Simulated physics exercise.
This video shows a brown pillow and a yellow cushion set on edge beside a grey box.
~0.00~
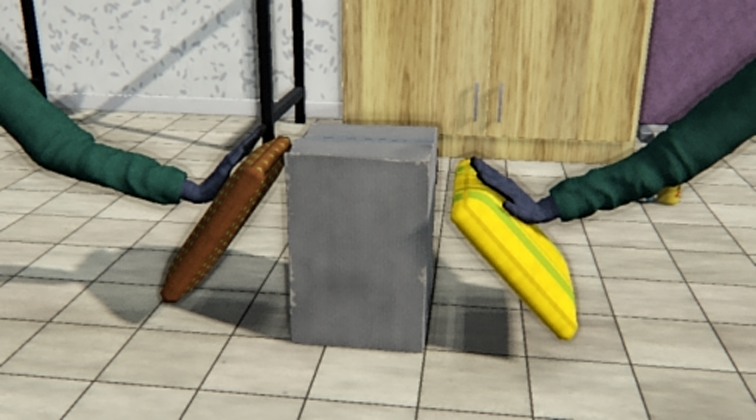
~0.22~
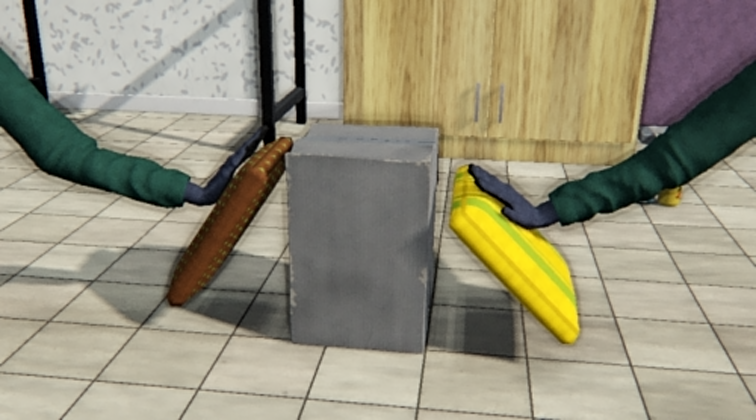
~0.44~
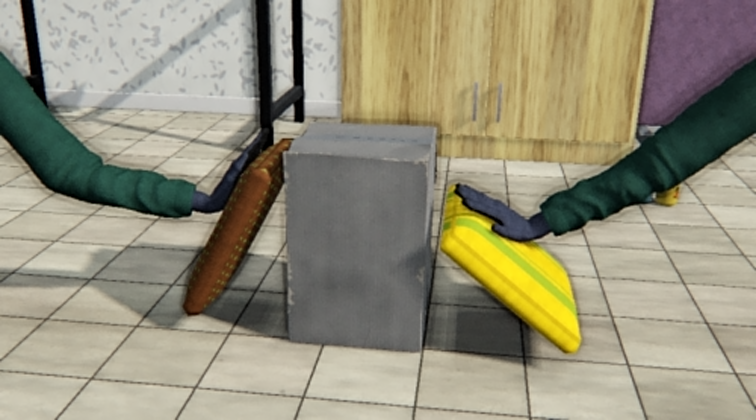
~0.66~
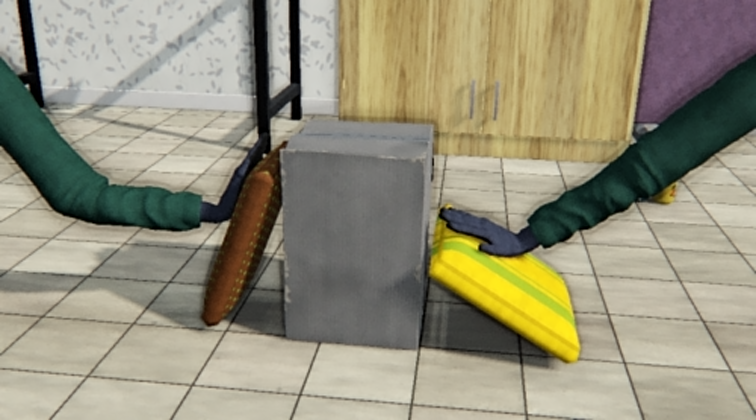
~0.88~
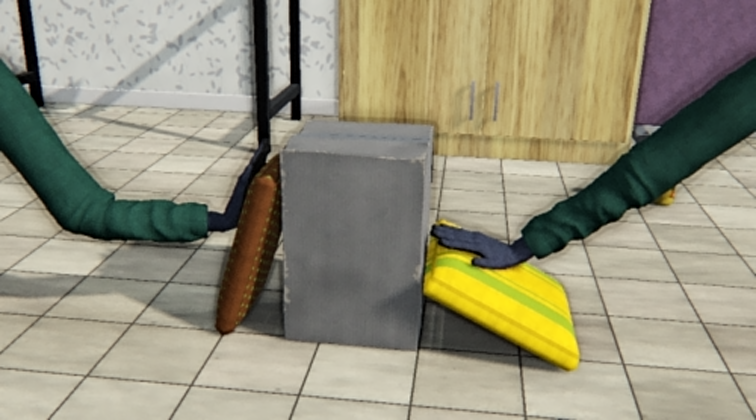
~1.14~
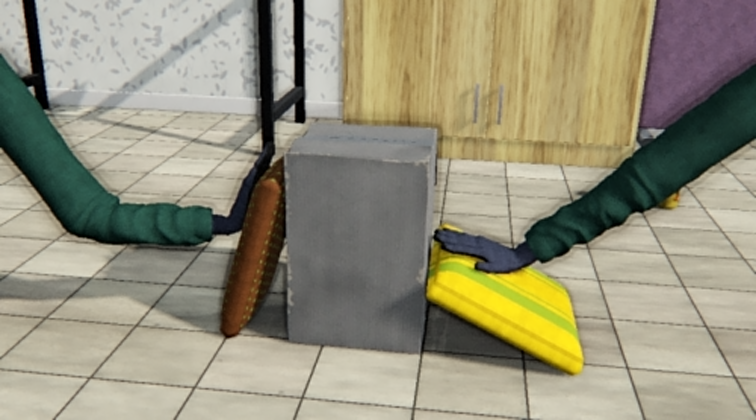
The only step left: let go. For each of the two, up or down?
Brown pillow: Up, yellow cushion: Down.
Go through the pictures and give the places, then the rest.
In the first picture, pillow foot (168, 299), head (257, 173); cushion foot (568, 334), head (458, 213).
In the second picture, pillow foot (174, 302); cushion foot (569, 338).
In the third picture, pillow foot (191, 312); cushion foot (572, 348).
In the fourth picture, pillow foot (211, 322); cushion foot (572, 357).
In the fifth picture, pillow foot (224, 330); cushion foot (573, 365).
In the sixth picture, pillow foot (229, 333), head (272, 185), almost upright; cushion foot (576, 369), head (432, 291), at a low slant.
By 1.40 s, pillow still up near (267, 243); cushion flat on the floor near (506, 315).
By 1.84 s, pillow still up near (265, 242); cushion flat on the floor near (507, 317).
When it is over, pillow still up near (266, 243); cushion flat on the floor near (507, 317). The brown pillow remains propped up and the yellow cushion slips and lies down.
